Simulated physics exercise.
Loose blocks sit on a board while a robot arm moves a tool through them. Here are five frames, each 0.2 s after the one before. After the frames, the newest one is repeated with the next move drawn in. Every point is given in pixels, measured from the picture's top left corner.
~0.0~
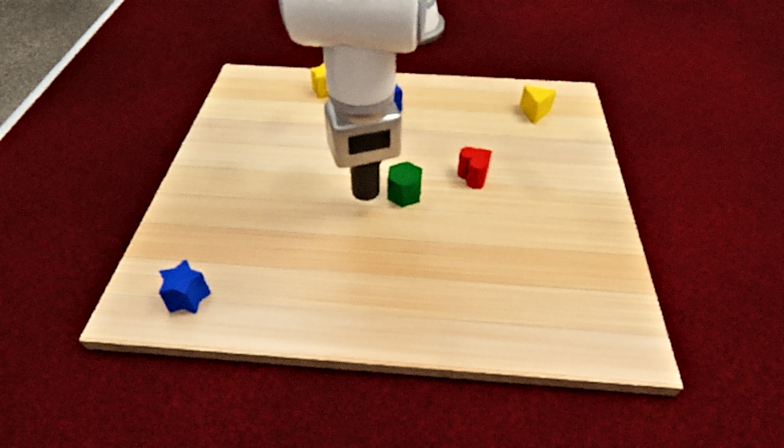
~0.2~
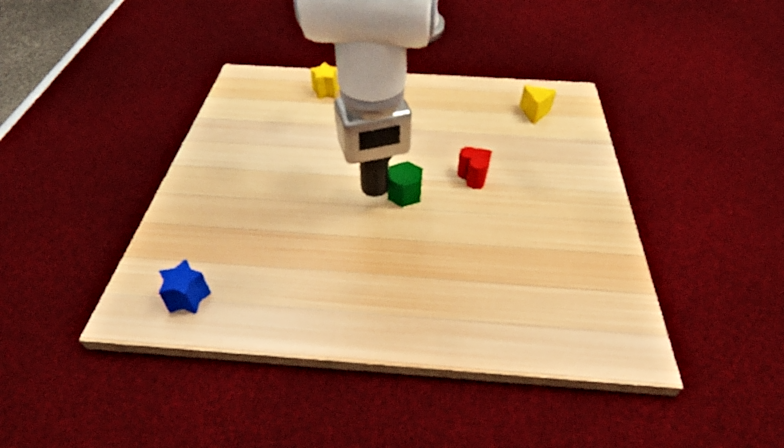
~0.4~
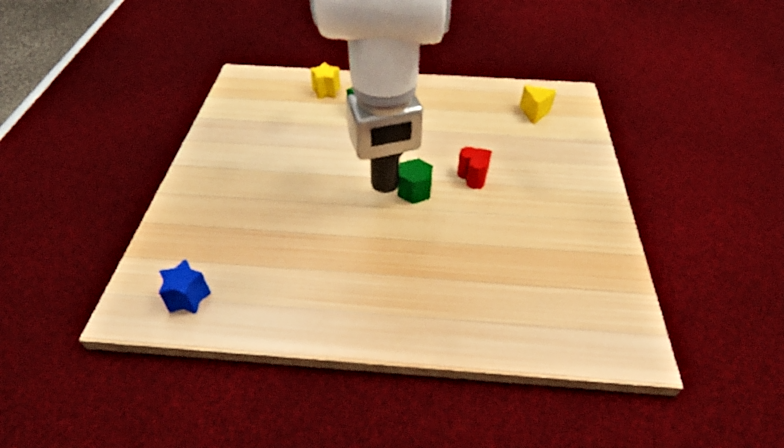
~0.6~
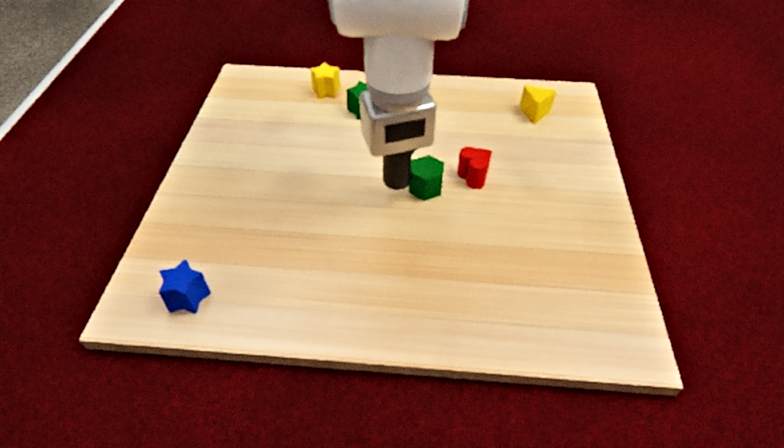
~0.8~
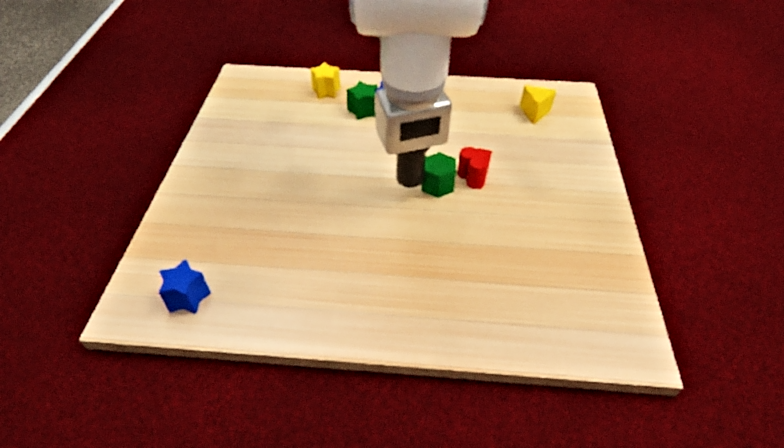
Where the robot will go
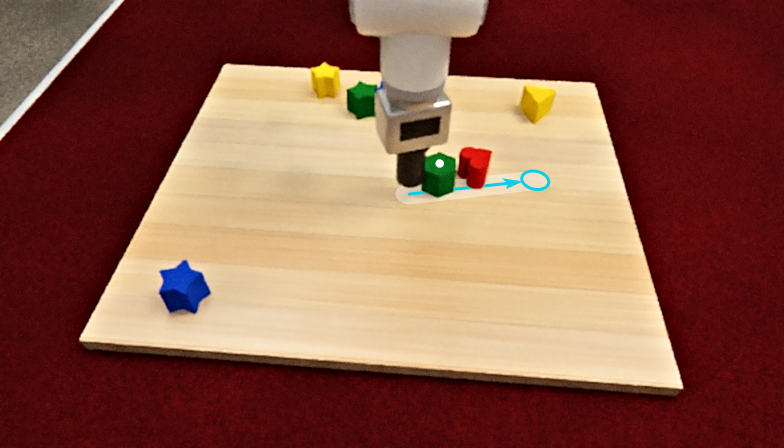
On a wooden board scattered with colorful blocks, a robot arm moved its dark tip right against a green block and pushed it a short way toward a red one.
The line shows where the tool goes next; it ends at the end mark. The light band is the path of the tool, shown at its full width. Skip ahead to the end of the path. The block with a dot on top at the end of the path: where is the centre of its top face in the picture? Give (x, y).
It ends at (525, 140).
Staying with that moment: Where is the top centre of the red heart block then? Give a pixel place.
At (519, 122).
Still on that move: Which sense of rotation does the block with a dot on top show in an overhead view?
Direction: Anticlockwise.
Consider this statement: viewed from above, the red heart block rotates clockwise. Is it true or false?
That statement is not accurate.
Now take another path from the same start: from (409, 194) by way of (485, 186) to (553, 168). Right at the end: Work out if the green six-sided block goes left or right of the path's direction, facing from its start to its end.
It moves left.
Path on the board, in a line from (409, 194) to (535, 180); the dot is on the green six-sided block.
The first path, step by step. One third of the way, tool (456, 175); green six-sided block (477, 153), turned 35° anticlockwise; red heart block (500, 144).
Two thirds of the way, tool (498, 170); green six-sided block (508, 146), turned 70° anticlockwise; red heart block (516, 129), turned 40° anticlockwise.
At the end, tool (539, 165); green six-sided block (525, 140), turned 100° anticlockwise; red heart block (519, 122), turned 65° anticlockwise.
